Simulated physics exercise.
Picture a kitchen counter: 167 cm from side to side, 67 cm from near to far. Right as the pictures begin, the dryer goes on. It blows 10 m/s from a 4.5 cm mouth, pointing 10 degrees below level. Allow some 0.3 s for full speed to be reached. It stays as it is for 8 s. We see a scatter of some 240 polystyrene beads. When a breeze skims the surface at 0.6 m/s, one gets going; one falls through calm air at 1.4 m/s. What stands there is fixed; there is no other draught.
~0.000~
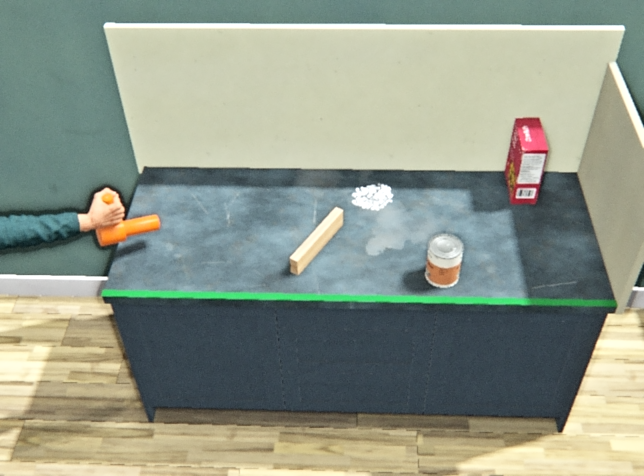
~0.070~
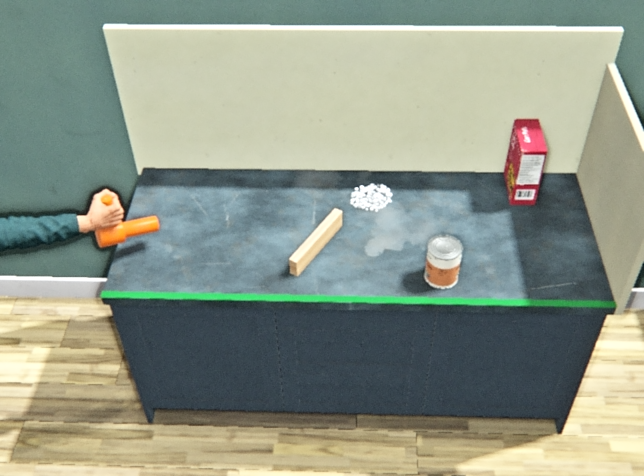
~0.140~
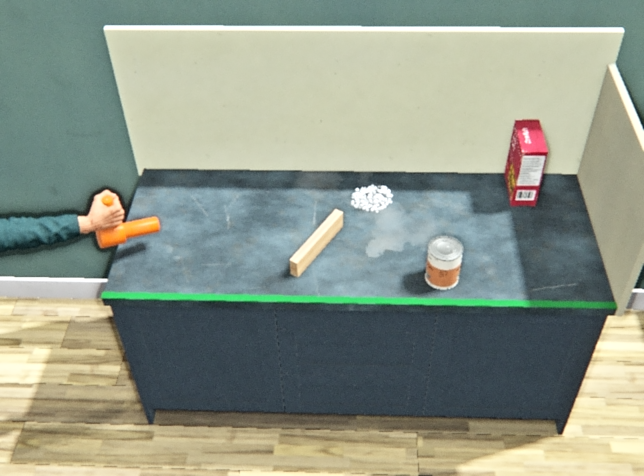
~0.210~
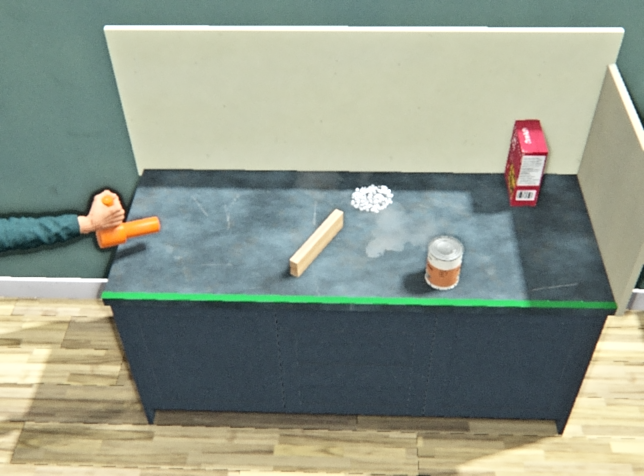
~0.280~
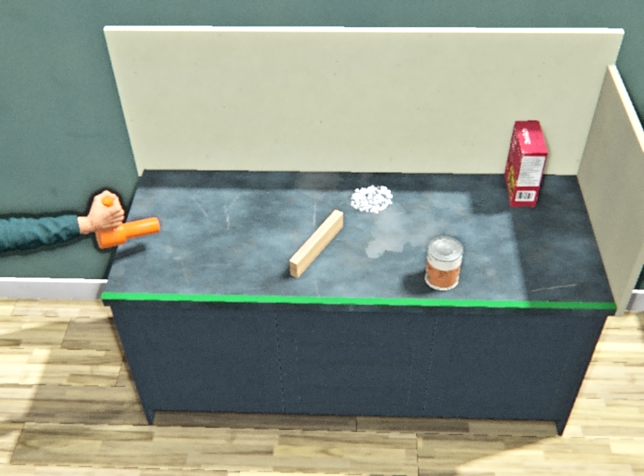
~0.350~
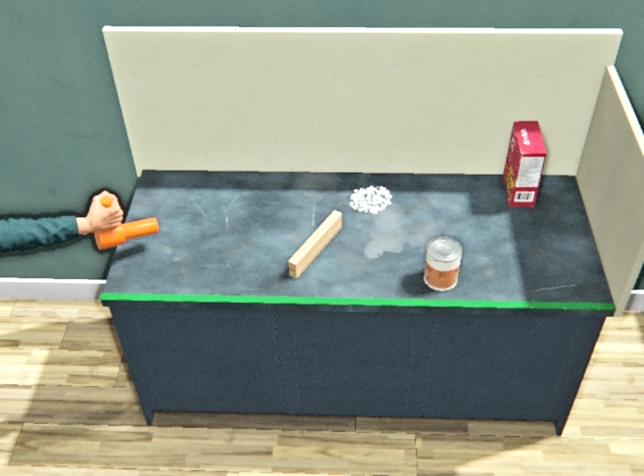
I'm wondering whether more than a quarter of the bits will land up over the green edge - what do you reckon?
I'm expecting the count past that edge to surpass a quarter.
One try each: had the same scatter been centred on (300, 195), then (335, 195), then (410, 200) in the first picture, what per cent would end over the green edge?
About 50, 50 and 50 in a hundred, in that order.
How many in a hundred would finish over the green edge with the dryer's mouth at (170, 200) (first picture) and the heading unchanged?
My estimate is close to 90 percent.
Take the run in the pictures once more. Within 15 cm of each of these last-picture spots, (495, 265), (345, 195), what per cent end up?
30 %, 0 %.
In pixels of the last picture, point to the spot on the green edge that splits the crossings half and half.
The middle crossing sits close to (607, 310) in the last picture.
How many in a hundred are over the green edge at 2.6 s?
Roughly 10 per cent.
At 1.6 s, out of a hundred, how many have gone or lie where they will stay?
Estimate: Close to 40 %.
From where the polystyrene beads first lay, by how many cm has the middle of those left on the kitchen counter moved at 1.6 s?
Measured offset: Approx. 60 cm.
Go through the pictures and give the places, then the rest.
In the first frame, the middle of the polystyrene beads is near (373, 198), none has stirred yet and the mouth of the dryer is at (157, 222).
In the second frame, the middle of the polystyrene beads is near (372, 198), none has stirred yet and the green edge is centred on (355, 302).
In the third frame, the middle of the polystyrene beads is near (373, 199), none has stirred yet, the top of a board is at (317, 235) and the top of a tin is at (446, 248).
In the fourth frame, the middle of the polystyrene beads is near (373, 199) and none has stirred yet.
In the fifth frame, the middle of the polystyrene beads is near (373, 200) and none has stirred yet.
In the sixth frame, the middle of the polystyrene beads is near (372, 200) and none has stirred yet.
After 1.6 s the count stands so, 0 % are over the green edge; the middle of those still in play is near (522, 264).
After 2.6 s the count stands so, 11 % are over the green edge; the middle of those still in play is near (535, 290).
After 4.4 s the count stands so, 38 % are over the green edge; the middle of those still in play is near (525, 291).
After 8.0 s, at the end, 43 % are over the green edge; the middle of those still in play is near (524, 293).
